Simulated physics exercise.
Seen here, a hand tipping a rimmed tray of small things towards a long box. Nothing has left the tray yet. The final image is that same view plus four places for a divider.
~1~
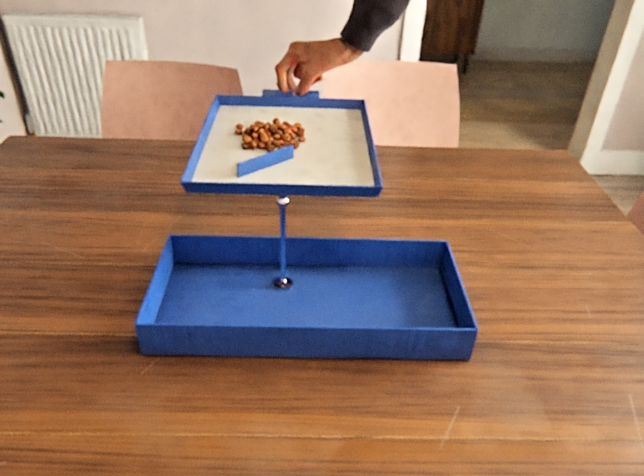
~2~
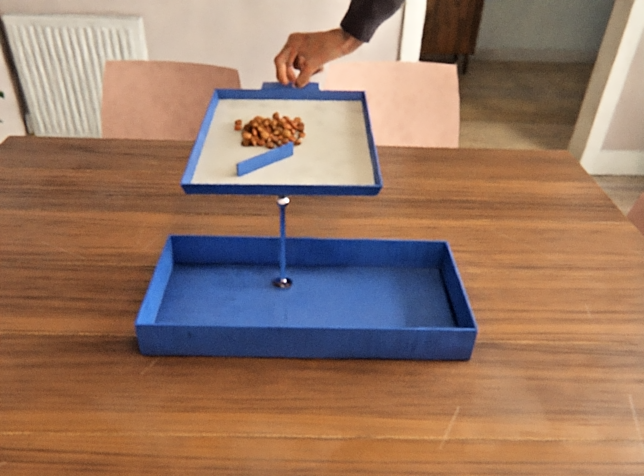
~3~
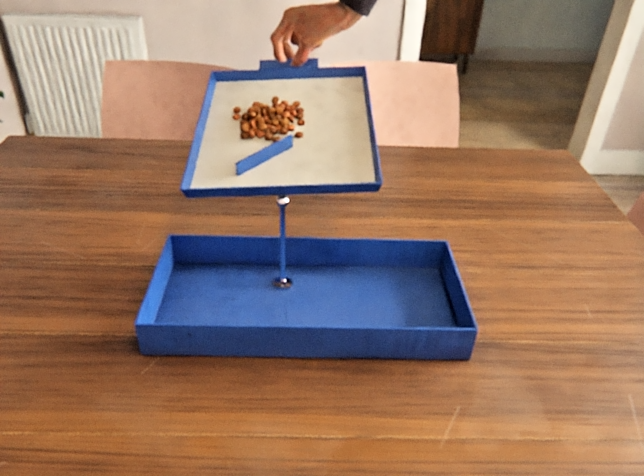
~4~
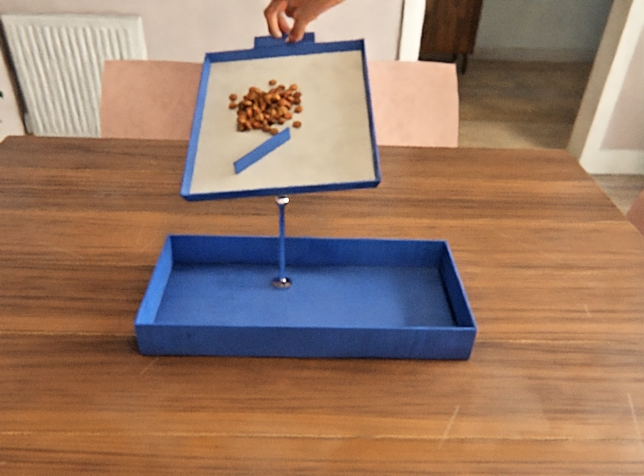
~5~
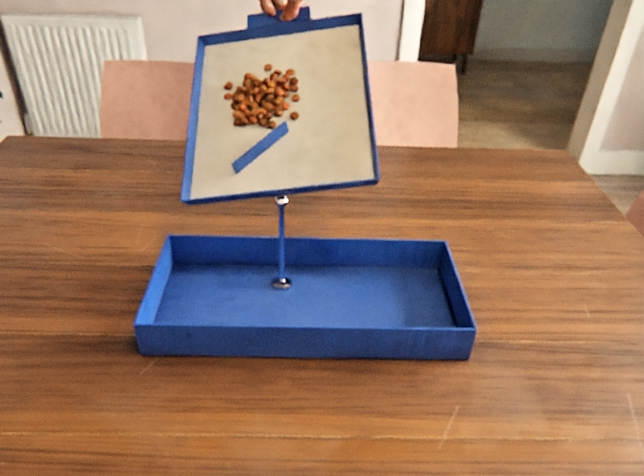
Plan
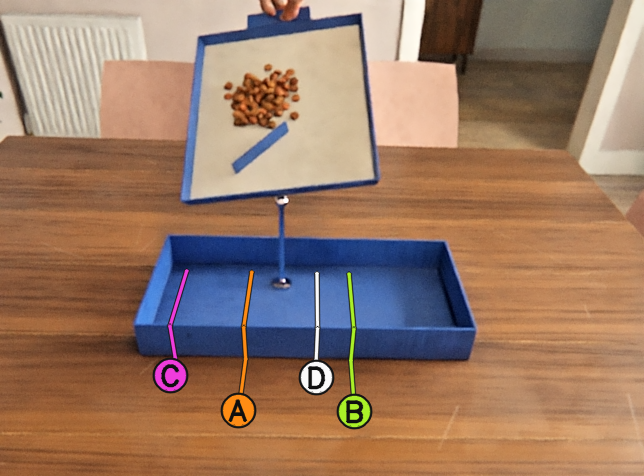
On a wooden table, a blue-rimmed tray holding a pile of brown dog kibble and a slanted blue strip sits on a thin post above a long blue box. A hand grips the tab at the far edge and raises it steadily, tilting the tray steeply toward the viewer.
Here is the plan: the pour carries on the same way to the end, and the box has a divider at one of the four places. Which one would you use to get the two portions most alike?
It is C.
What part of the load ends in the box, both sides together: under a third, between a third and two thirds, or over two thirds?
It is over two thirds.
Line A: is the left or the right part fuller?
The left side.
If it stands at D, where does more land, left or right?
More lands on the left.
On the marked copy, line A crosses the front rim at (243, 326); line B crosses the front rim at (353, 327); line C crosses the front rim at (170, 324); line D crosses the front rim at (317, 327).
With A, of what is caught, all on the left of the divider, none on the right.
With B, of what is caught, all on the left of the divider, none on the right.
With C, of what is caught, about a third on the left of the divider, about two thirds on the right.
With D, of what is caught, all on the left of the divider, none on the right.
